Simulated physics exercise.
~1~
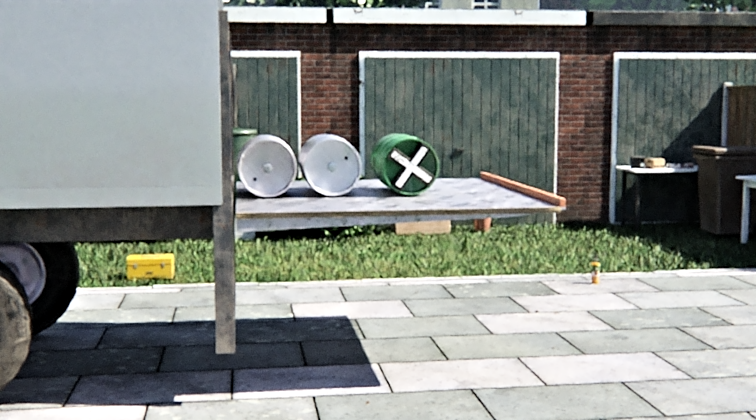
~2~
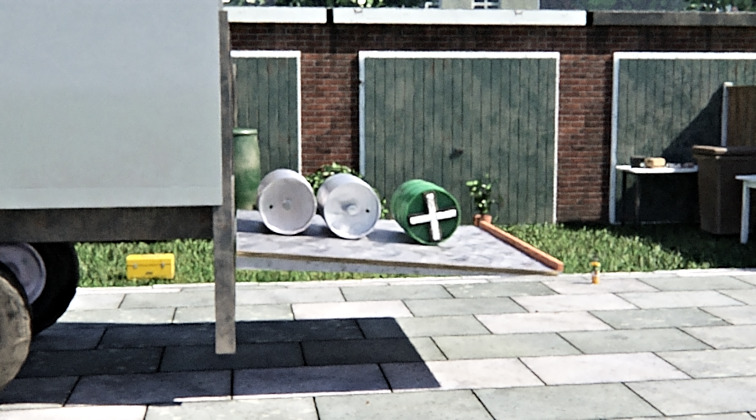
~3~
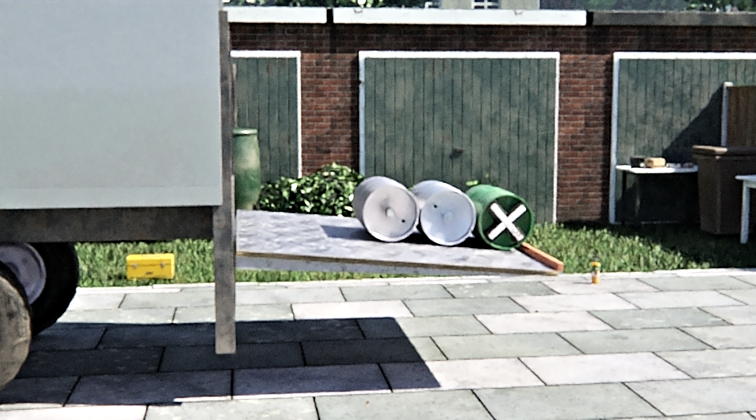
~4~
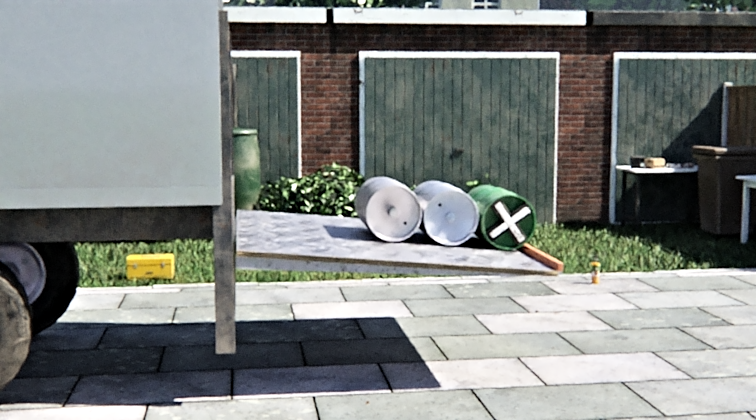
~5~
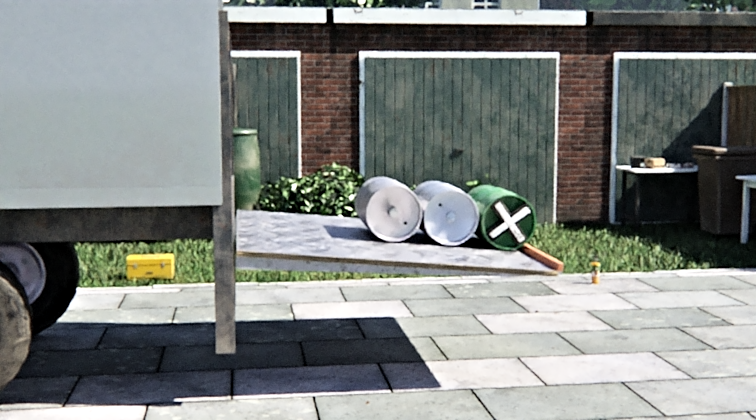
On a paved yard in front of brick garages with green doors, a lorry's lift plate stands raised above the grass, holding two pale kegs and a green one marked with a white cross. The plate sinks and tilts down towards its right-hand edge, where an orange roll stop stands up. All three kegs roll right down the slope, the green one leading. It reaches the low end beside the stop, and the pale kegs close up behind it. The green keg shifts very little after that and comes to rest still on the plate, with the others lined up to its left.
